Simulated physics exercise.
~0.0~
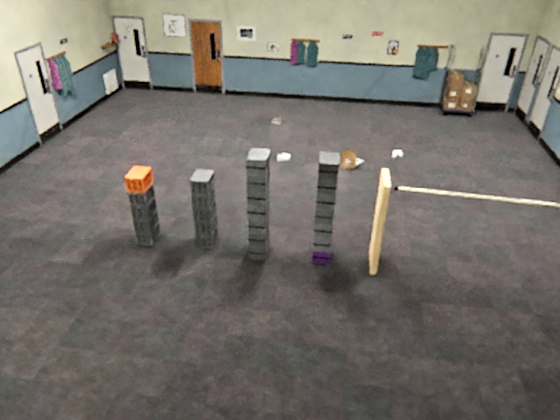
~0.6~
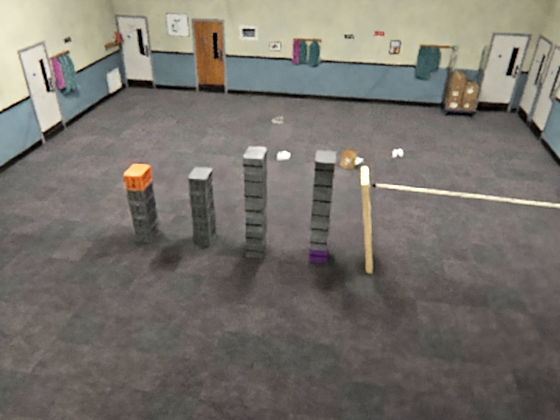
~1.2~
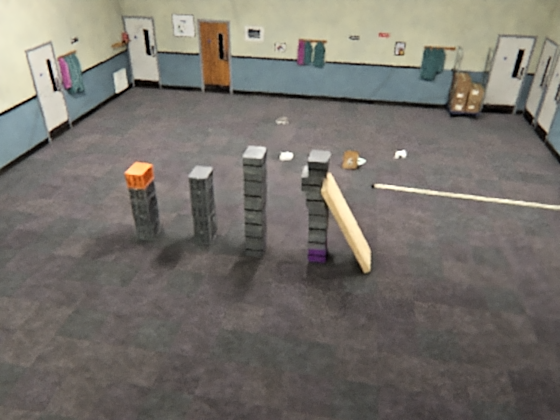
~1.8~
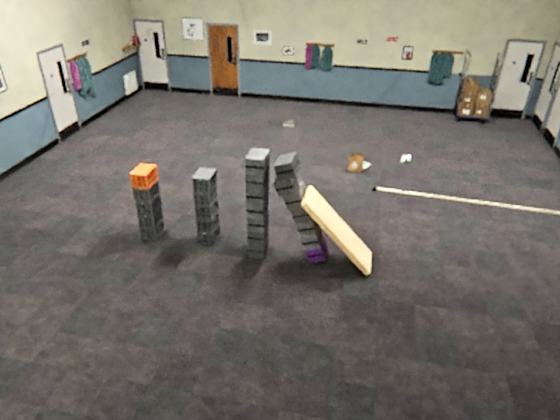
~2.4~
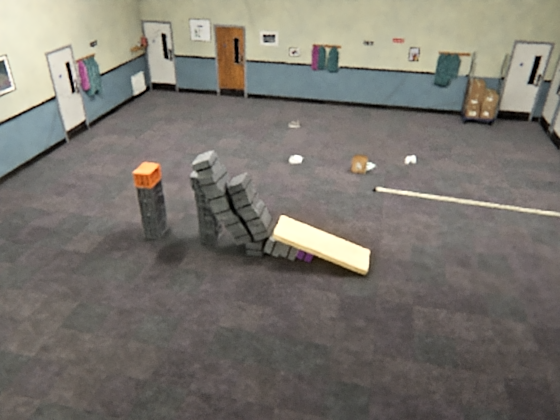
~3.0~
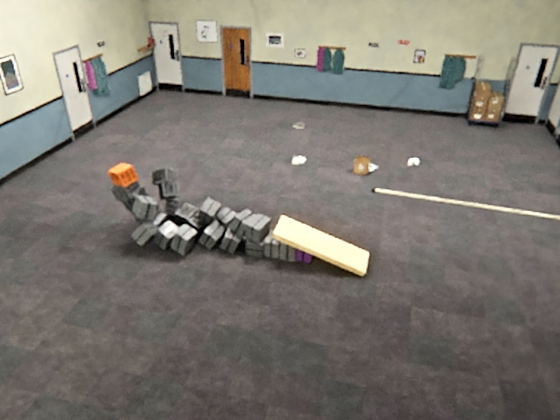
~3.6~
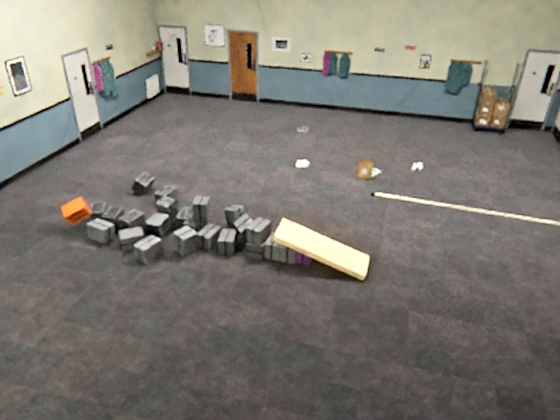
In a large hall with a dark floor, a pole pushes an upright pale board leftward into a row of four crate columns, which topple one after another, leaving the board slanting against fallen crates and the orange crate at the far left of the scattered heap.
